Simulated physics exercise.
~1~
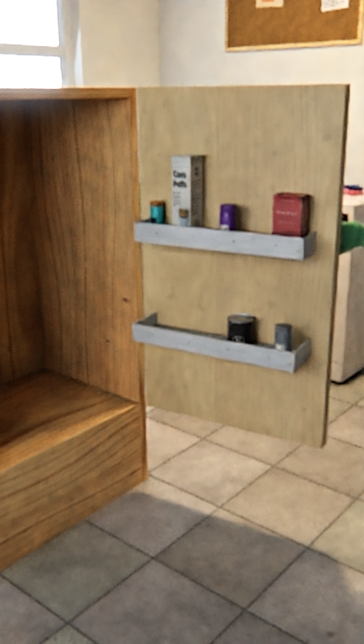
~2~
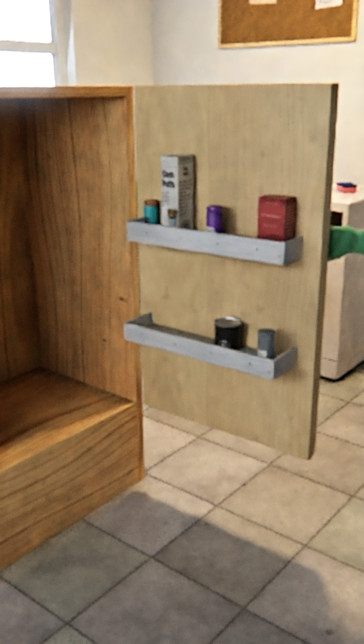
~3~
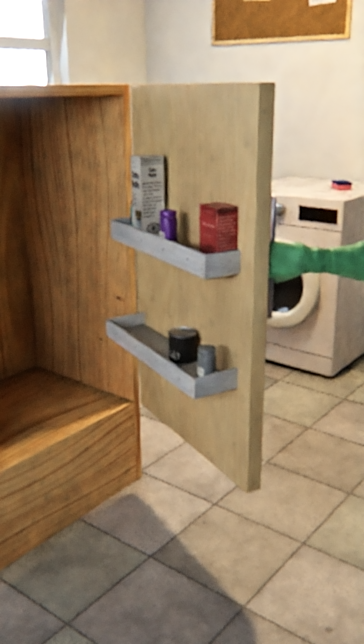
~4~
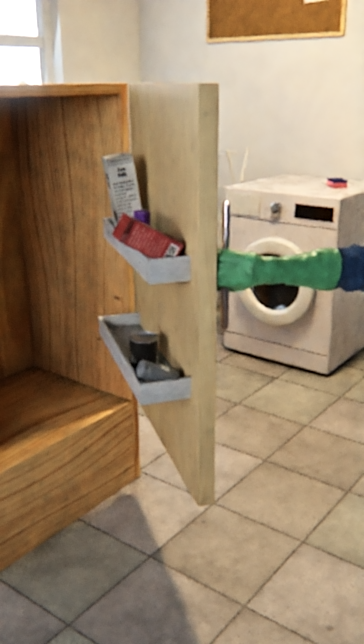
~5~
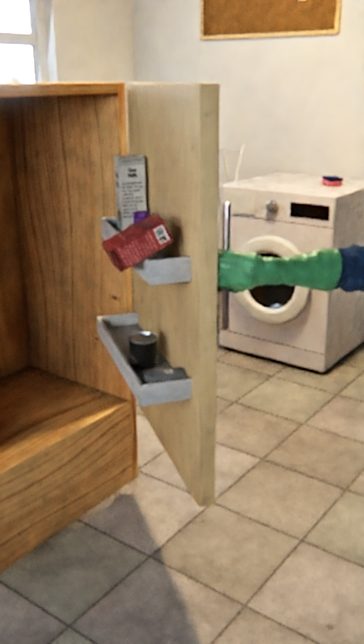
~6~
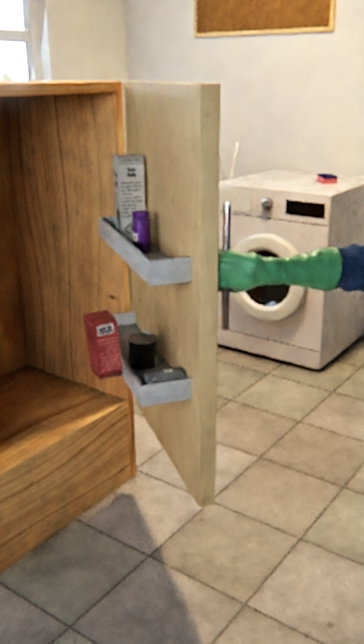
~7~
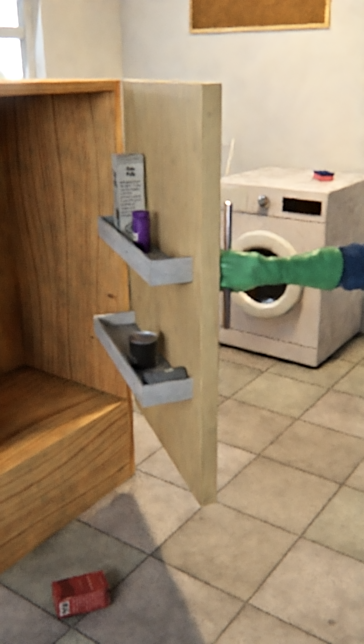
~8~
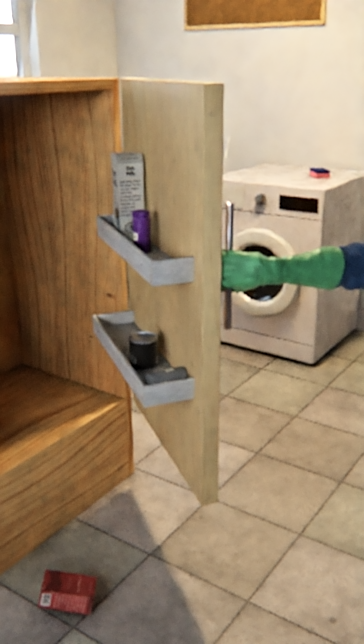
In the video, a wooden cupboard door with small containers on its two racks swings partly closed until a green-gloved hand stops it. The red carton tips, tumbles off the upper rack and lands on the tiled floor, while a grey shaker lies toppled in the lower rack.
